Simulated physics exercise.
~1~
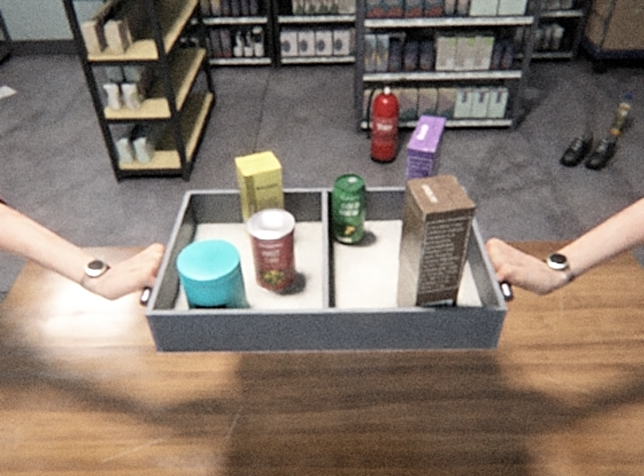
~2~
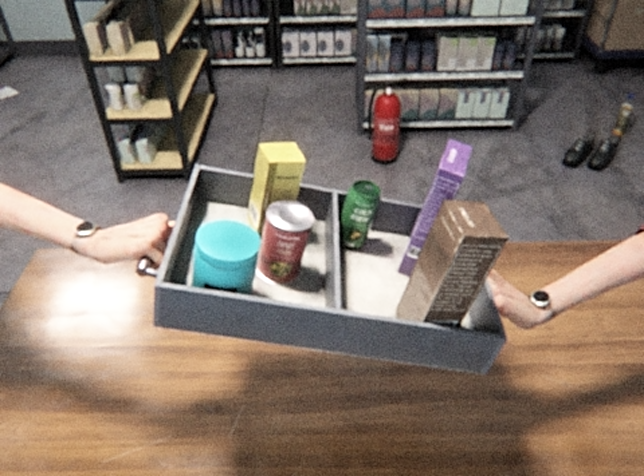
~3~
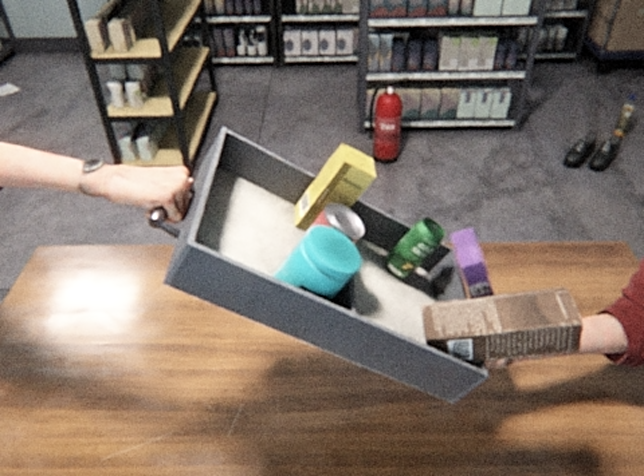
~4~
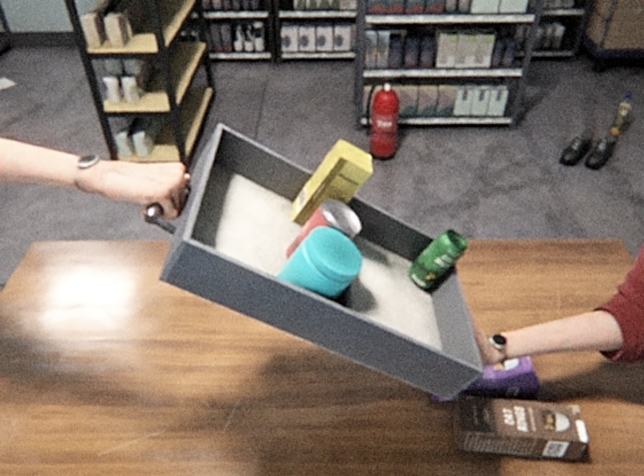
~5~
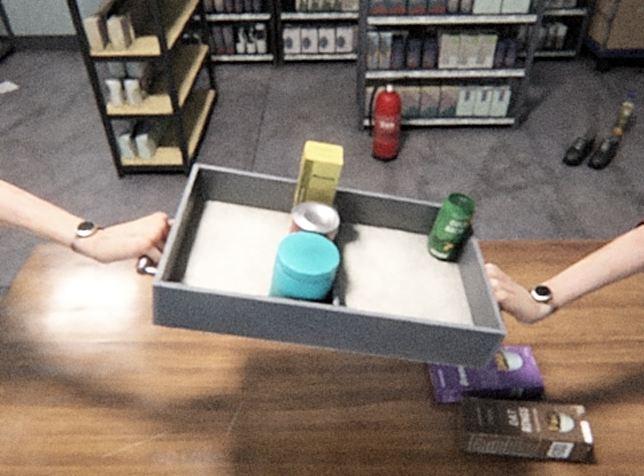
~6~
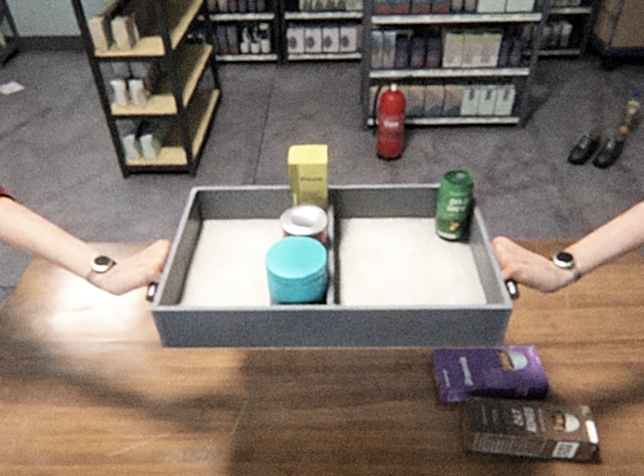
A grey two-section crate is held above a wooden table by a hand at each end, seen from behind the table in a shop with stocked shelves and a red fire extinguisher. A yellow carton, turquoise jar and red tin stand in the left section, with a green can, purple packet and tall brown carton in the right. The hands tip the crate steeply down to the right, and its contents lean and slide rightward. The purple packet and brown carton topple out onto the table. The crate swings back level, the other four still inside, shifted right.
